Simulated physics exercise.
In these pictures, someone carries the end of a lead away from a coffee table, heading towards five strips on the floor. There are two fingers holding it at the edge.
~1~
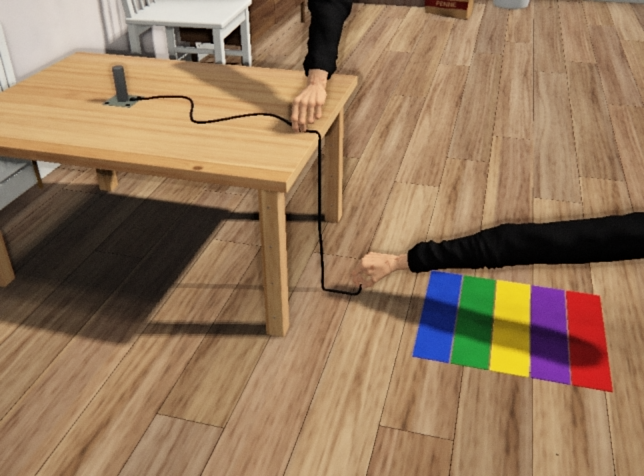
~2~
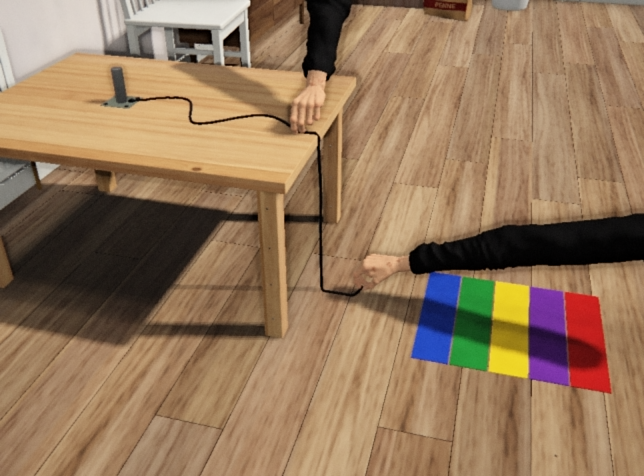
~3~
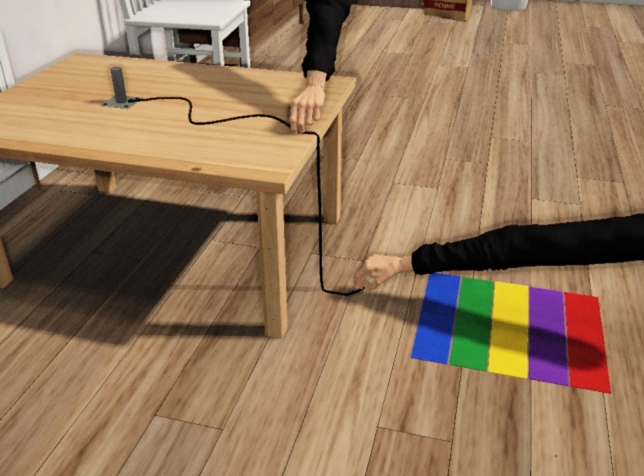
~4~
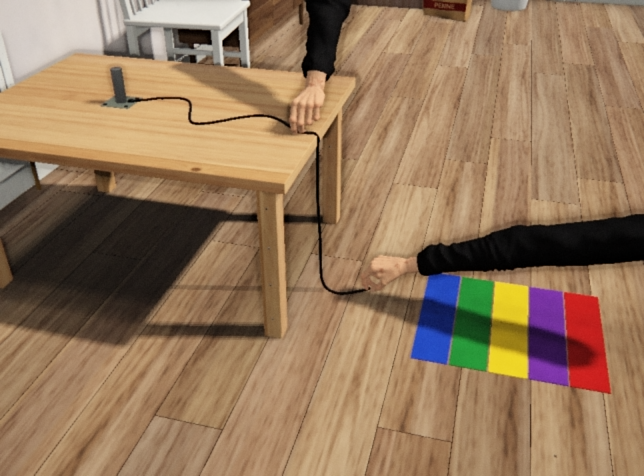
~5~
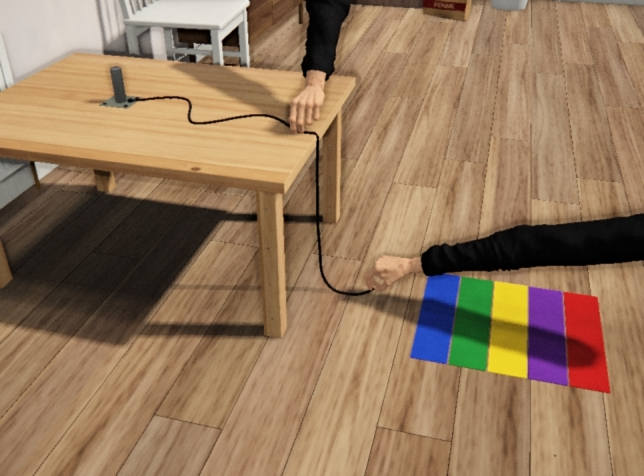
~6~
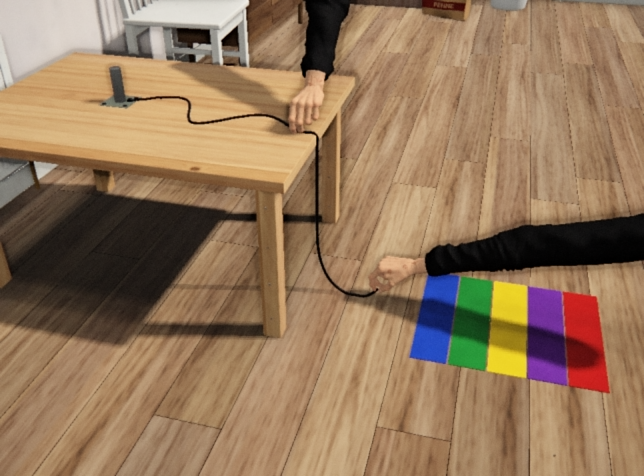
The footage shows one hand pressing a black cord at a wooden table's edge while another hand near the floor draws its hanging end slightly right, toward blue, green, yellow, purple and red strips.
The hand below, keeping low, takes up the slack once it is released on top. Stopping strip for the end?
Purple.
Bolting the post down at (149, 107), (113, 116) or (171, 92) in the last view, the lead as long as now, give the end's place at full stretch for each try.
The spots are near (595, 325), (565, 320) and (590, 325).
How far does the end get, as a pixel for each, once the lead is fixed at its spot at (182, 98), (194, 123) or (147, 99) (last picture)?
The pixel places are (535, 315), (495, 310) and (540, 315), one per try.
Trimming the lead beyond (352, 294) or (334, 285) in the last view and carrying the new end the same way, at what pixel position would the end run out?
The pixels are (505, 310) and (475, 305), in that order.
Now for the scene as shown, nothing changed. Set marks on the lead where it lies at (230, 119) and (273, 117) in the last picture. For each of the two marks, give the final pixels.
The first ends at (274, 124) and the second at (318, 134).
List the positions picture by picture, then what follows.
In the first frame, end (361, 285); blue (434, 342); green (471, 348); yellow (510, 355); purple (550, 362); red (591, 369).
In the second frame, end (362, 287); lead through (163, 98) (190, 119) (258, 116) (314, 134) (321, 206) (321, 272).
In the third frame, end (365, 287).
In the fourth frame, end (370, 288); lead through (162, 99) (190, 119) (257, 116) (314, 135) (318, 206) (321, 272).
In the fifth frame, end (374, 289).
In the sixth frame, end (378, 289); lead through (161, 98) (189, 119) (256, 115) (313, 134) (317, 205) (325, 272).
A little later, end near (481, 305); over green.
Next, end near (523, 312); over yellow.
When it is tight, end near (549, 316); over purple. The purple one.
